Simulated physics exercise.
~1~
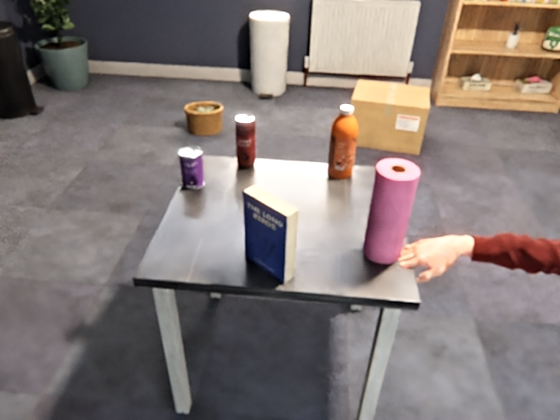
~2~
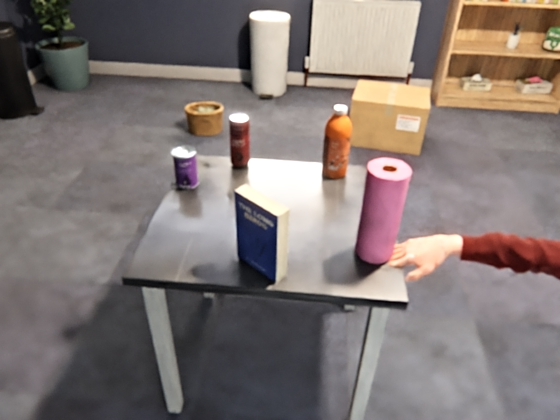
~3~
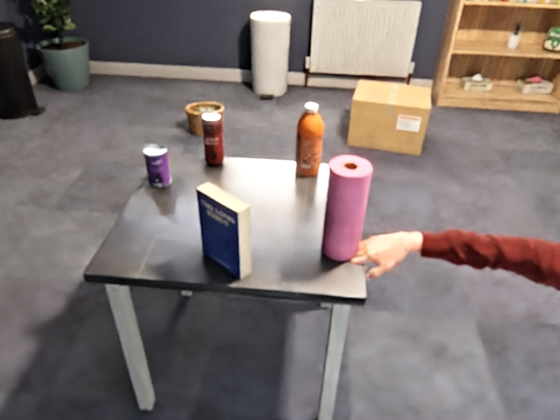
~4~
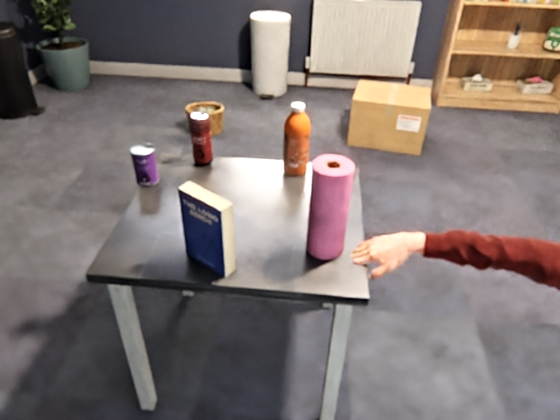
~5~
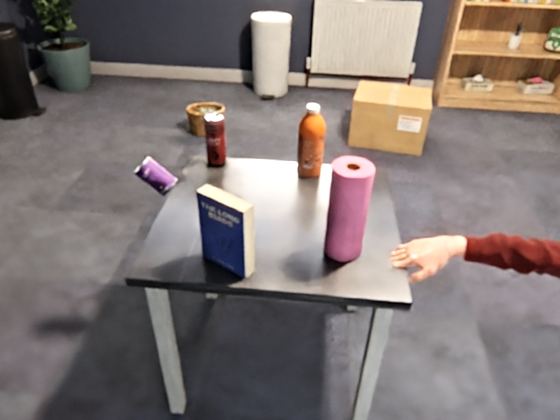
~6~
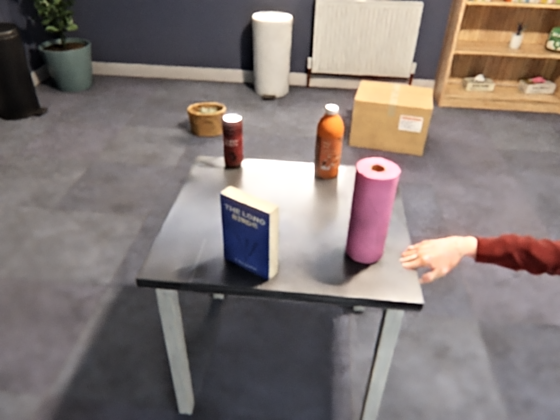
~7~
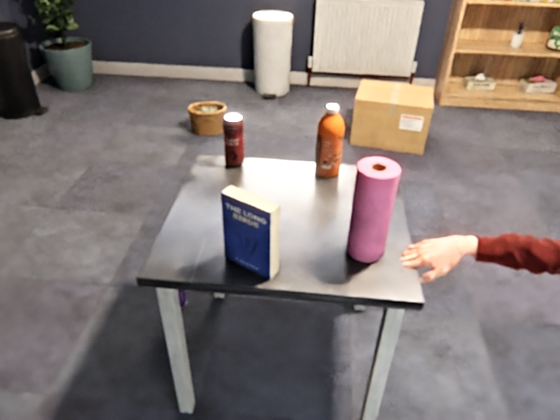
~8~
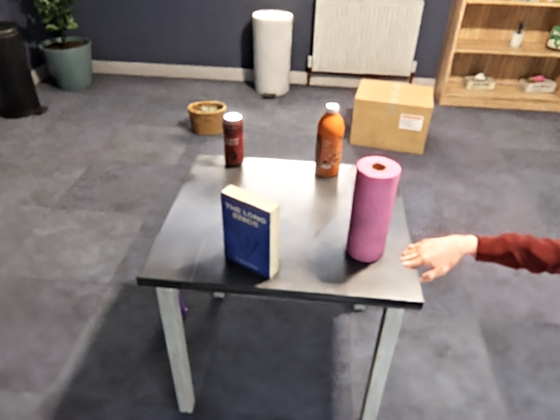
On a grey-floored room's small table, a hand slides the top left then back right, a purple tin toppling off the left side.
